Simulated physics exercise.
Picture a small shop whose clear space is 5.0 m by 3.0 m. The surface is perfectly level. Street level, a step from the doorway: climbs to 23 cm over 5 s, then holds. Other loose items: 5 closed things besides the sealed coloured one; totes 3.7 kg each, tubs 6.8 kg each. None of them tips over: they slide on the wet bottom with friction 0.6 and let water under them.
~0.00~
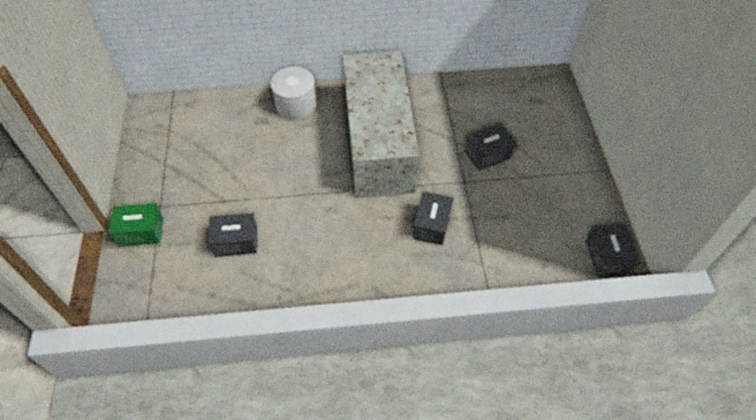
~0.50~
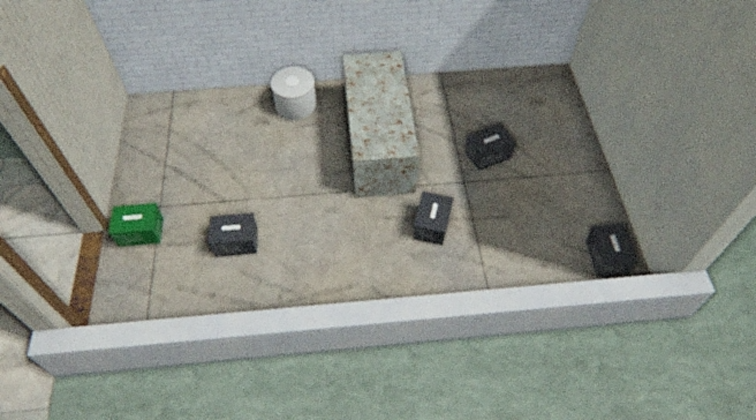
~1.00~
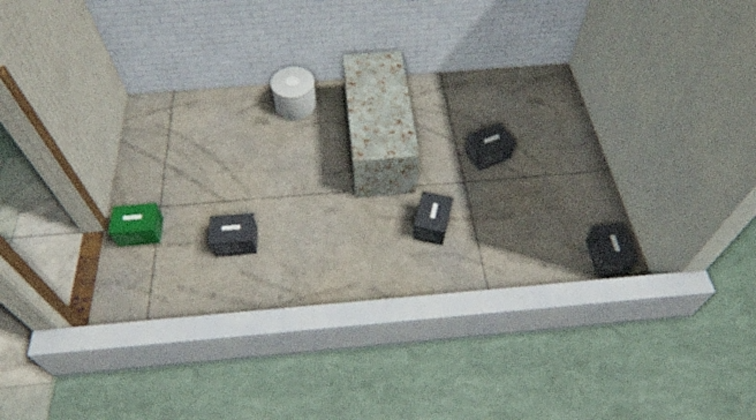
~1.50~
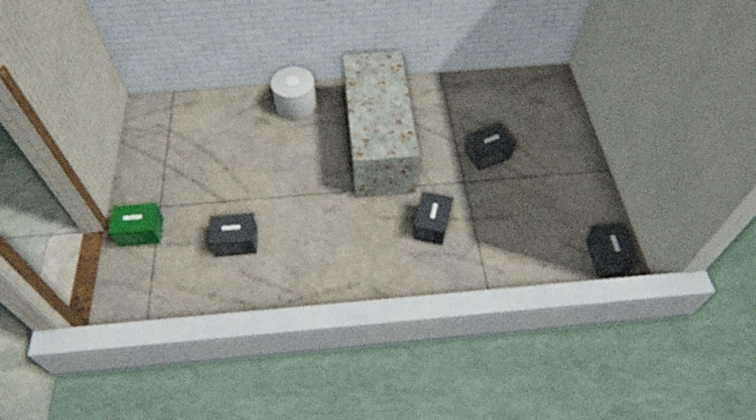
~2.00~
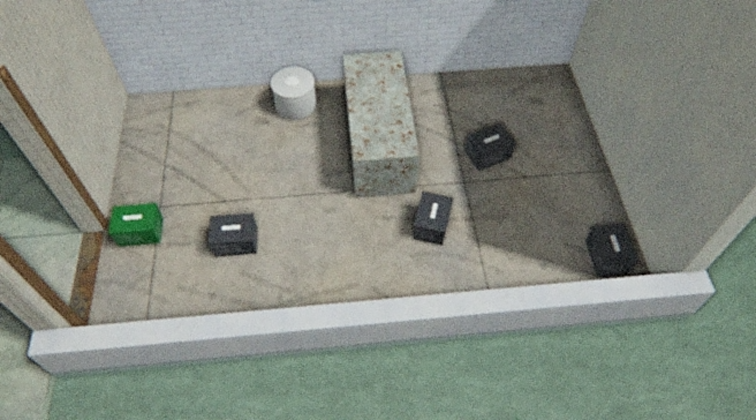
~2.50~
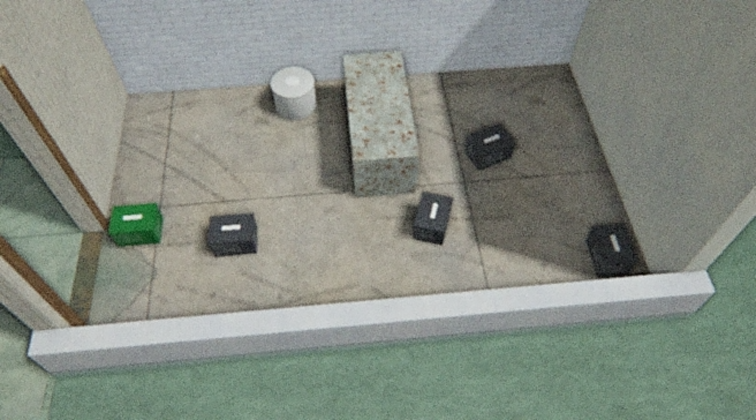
From a fixed, high angle, a small shop with a tiled floor is seen over a low front wall, with a doorway at the left. A long speckled block stands near the back beside a white cylinder, with a green tote at the left and four dark boxes spread across the floor. Greenish water covers the ground outside and spreads in through the doorway, while nothing inside moves.
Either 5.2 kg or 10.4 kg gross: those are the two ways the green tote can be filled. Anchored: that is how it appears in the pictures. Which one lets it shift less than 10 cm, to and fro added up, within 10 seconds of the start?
Prediction: Neither amount steadies it.
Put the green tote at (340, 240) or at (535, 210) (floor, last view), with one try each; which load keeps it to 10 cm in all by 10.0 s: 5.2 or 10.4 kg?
At the first spot nothing offered works, at the second nothing offered works.
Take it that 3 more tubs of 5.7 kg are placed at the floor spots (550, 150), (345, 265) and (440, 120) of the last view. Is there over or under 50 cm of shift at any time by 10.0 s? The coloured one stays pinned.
First: Beyond the limit; second: Beyond the limit; third: Inside the limit.
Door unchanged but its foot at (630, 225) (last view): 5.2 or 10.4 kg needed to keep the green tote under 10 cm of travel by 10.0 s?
Answer: No option succeeds.
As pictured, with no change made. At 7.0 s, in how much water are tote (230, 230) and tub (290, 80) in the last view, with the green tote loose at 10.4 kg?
Around 7 cm and 3 cm.
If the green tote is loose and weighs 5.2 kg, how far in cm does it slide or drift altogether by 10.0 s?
Around 60 cm in total.
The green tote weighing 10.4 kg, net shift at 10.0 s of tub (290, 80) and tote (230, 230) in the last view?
In that order: 60 cm, 200 cm.
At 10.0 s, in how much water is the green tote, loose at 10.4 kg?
Something like 7 centimetres.
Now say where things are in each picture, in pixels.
In the first frame, the green tote at (133, 218), on the bottom; 0.0 m2 under water; 0 of 6 have shifted.
In the second frame, the green tote at (133, 218), on the bottom; water covers 0.0 m2; 0 of 6 have shifted.
In the third frame, the green tote at (133, 218) rests on the ground; water covers 0.0 m2; 0 of 6 have shifted.
In the fourth frame, the green tote at (133, 218) rests on the ground; water covers 0.0 m2; 0 of 6 have shifted.
In the fifth frame, the green tote at (133, 218), on the bottom; 0.0 m2 under water; 0 of 6 have shifted.
In the sixth frame, the green tote at (133, 218), on the bottom; water covers 0.3 m2; 0 of 6 have shifted.
After 3.5 s the green tote would be 6 cm from its start with 5.2 kg and 0 cm from its start with 10.4 kg; 4 cm of water round it then.
After 4.5 s the green tote would be 34 cm from its start with 5.2 kg and 5 cm from its start with 10.4 kg; 5 cm of water round it then.
After 7.0 s the green tote would be 52 cm from its start with 5.2 kg and 36 cm from its start with 10.4 kg; 5 cm of water round it then.
After 10.0 s the green tote would be 58 cm from its start with 5.2 kg and 37 cm from its start with 10.4 kg; 7 cm of water round it then.
